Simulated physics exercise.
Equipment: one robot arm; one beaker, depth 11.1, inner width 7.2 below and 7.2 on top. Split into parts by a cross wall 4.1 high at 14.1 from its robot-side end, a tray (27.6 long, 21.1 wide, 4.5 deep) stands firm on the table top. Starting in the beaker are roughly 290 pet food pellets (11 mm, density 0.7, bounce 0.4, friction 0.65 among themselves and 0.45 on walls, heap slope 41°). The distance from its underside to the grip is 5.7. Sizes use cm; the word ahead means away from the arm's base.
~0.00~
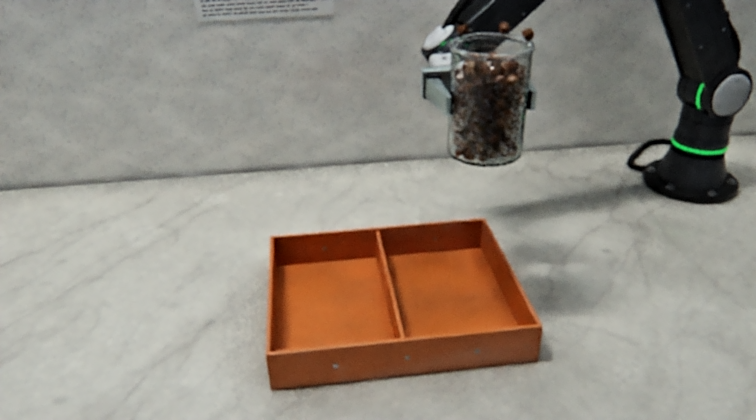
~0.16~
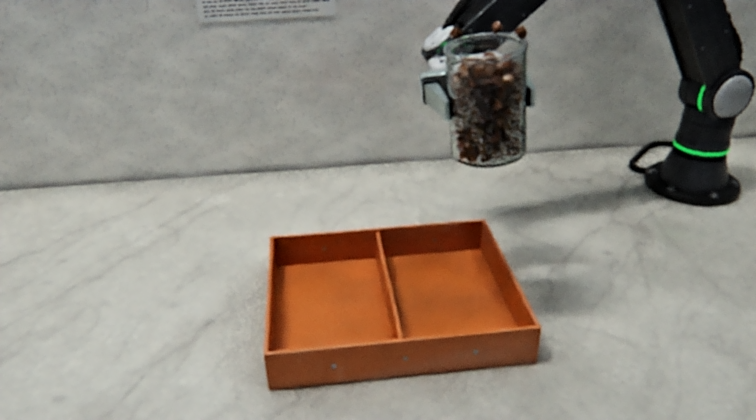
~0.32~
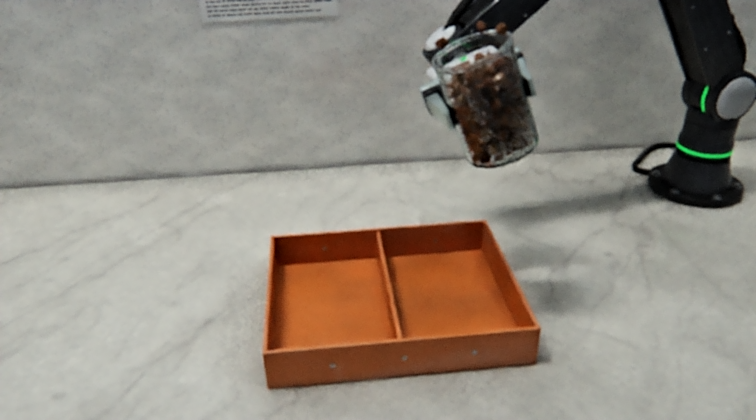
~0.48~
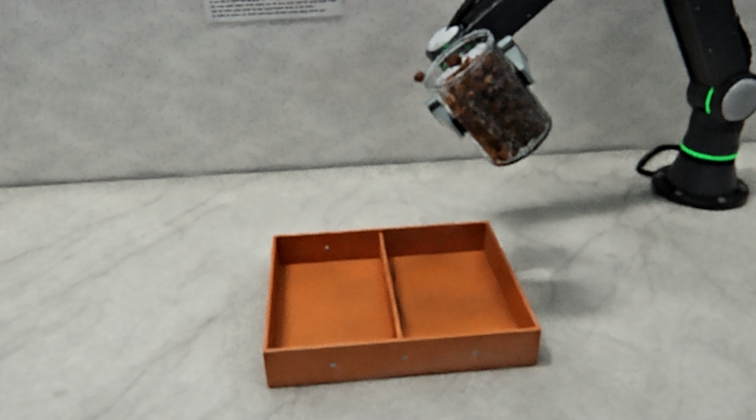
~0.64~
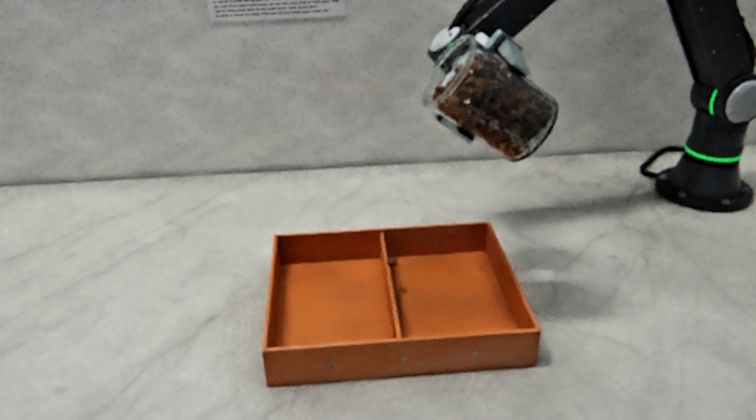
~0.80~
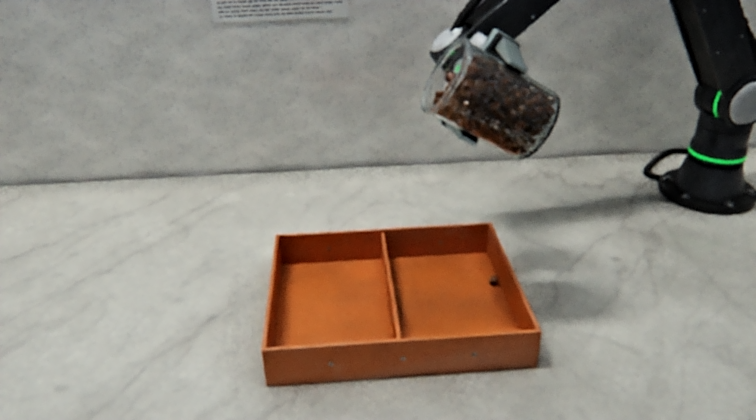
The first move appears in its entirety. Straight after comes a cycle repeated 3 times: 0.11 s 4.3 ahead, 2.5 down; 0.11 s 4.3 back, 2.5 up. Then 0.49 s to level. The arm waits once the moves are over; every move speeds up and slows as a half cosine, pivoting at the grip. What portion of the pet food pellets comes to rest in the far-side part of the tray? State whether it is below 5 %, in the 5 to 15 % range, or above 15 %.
It is in the 5 to 15 % range.
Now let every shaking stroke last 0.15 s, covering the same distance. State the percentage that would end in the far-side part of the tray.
That gives about 0 percent.
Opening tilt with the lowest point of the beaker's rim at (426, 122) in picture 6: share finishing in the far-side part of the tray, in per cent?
25 percent or so.
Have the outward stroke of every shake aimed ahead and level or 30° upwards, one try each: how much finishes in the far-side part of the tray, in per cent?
First try about 15 %, second try about 35 %.
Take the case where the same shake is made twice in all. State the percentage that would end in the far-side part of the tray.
Result: Approximately 5 per cent.
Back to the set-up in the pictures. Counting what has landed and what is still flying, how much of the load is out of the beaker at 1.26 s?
Share gone: Around 10 %.
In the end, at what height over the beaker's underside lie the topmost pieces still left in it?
I'd put it at close to 10.5 centimetres.
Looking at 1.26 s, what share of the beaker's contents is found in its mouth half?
Some 40 percent is in that half.
By 1.26 s, tilted 59° forward, highest piece 29 above the table; 265 in the beaker, 9 in the far-side part, 3 in the robot-side part, 11 in flight or on a rim.
By 1.72 s, tilted 27° forward, highest piece 29 above the table; 253 in the beaker, 23 in the far-side part, 12 in the robot-side part.
By 2.15 s, level, highest piece 30 above the table; 253 in the beaker, 23 in the far-side part, 12 in the robot-side part.
By 3.20 s, level, highest piece 30 above the table; 253 in the beaker, 23 in the far-side part, 12 in the robot-side part.
Final count, 253 in the beaker, 23 in the far-side part, 12 in the robot-side part. That is 8 % in the far-side part of the tray.
